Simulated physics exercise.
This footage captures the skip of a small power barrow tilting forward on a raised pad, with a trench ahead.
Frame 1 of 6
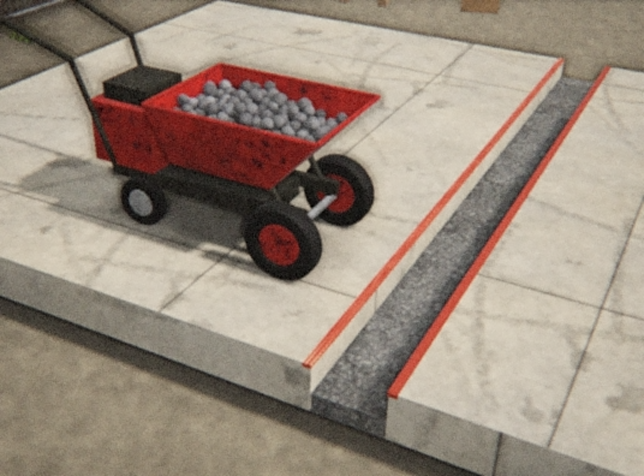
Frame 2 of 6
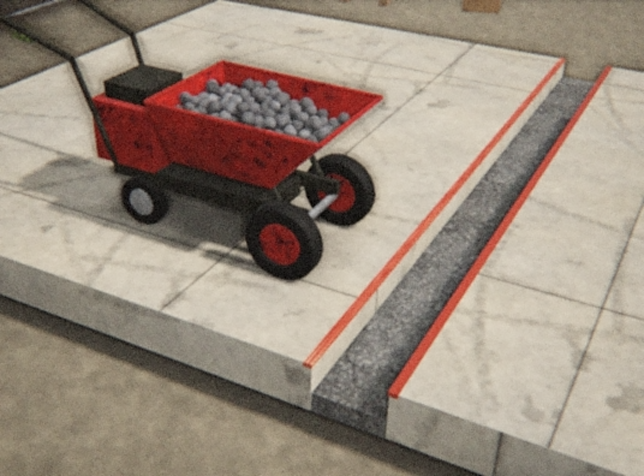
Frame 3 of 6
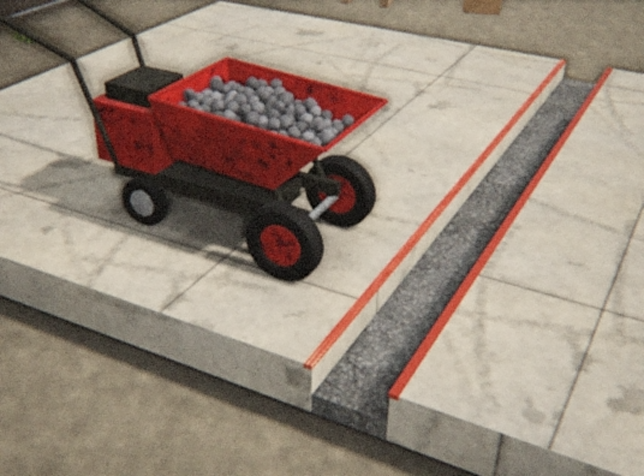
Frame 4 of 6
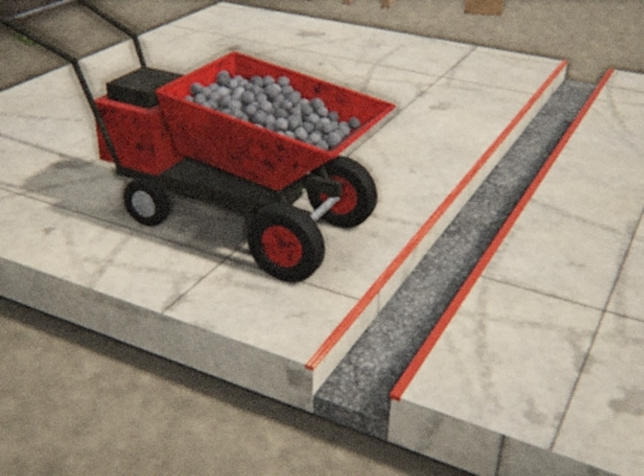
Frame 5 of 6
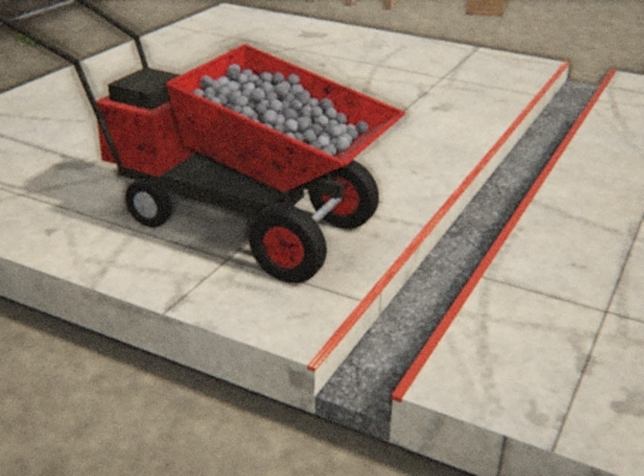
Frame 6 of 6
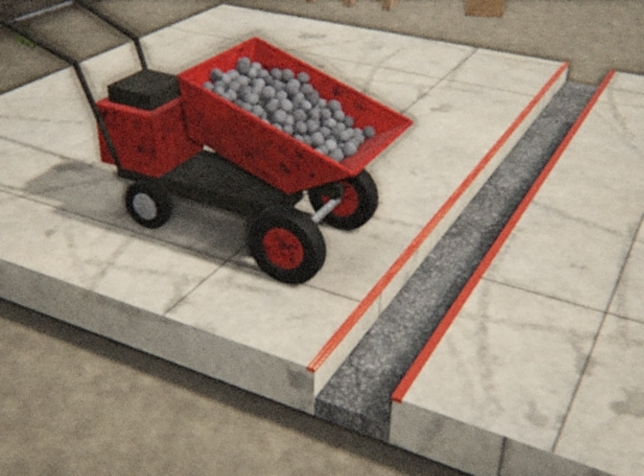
At the start, a small red barrow with black handles stands on a pale raised pad, its skip level and heaped with round grey cobbles, left of a red-edged trench. The skip then tilts forward gradually, its back rising and its lip dipping, until it slopes clearly toward the trench.
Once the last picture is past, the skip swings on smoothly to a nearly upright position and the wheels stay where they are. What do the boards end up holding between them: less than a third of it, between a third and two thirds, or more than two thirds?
They hold between a third and two thirds of it.
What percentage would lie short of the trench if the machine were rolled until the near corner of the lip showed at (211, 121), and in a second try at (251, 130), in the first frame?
That would be roughly 40 in a hundred and then roughly 20 in a hundred.
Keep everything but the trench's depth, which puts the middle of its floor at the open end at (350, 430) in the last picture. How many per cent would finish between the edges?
Around 60 percent.
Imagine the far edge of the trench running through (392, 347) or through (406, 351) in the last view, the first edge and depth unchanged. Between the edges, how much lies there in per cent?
Roughly 20 percent first and 40 percent second.
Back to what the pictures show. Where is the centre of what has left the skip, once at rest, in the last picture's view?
Roughly at pixel (454, 296).
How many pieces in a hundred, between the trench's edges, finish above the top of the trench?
About 5 per cent.
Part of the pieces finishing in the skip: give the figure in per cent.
Estimate: Some 0 %.
Soon after the last picture, skip tipped steeply; all in the skip.
A little later, skip tipped right over; about two thirds in the skip; about a quarter in or heaped over the trench; a small part beyond it; a small part falling.
Later still, skip tipped right over; a small part in the skip; about half in or heaped over the trench; about half beyond it.
By the end, skip tipped right over; about half in or heaped over the trench; about half beyond it.
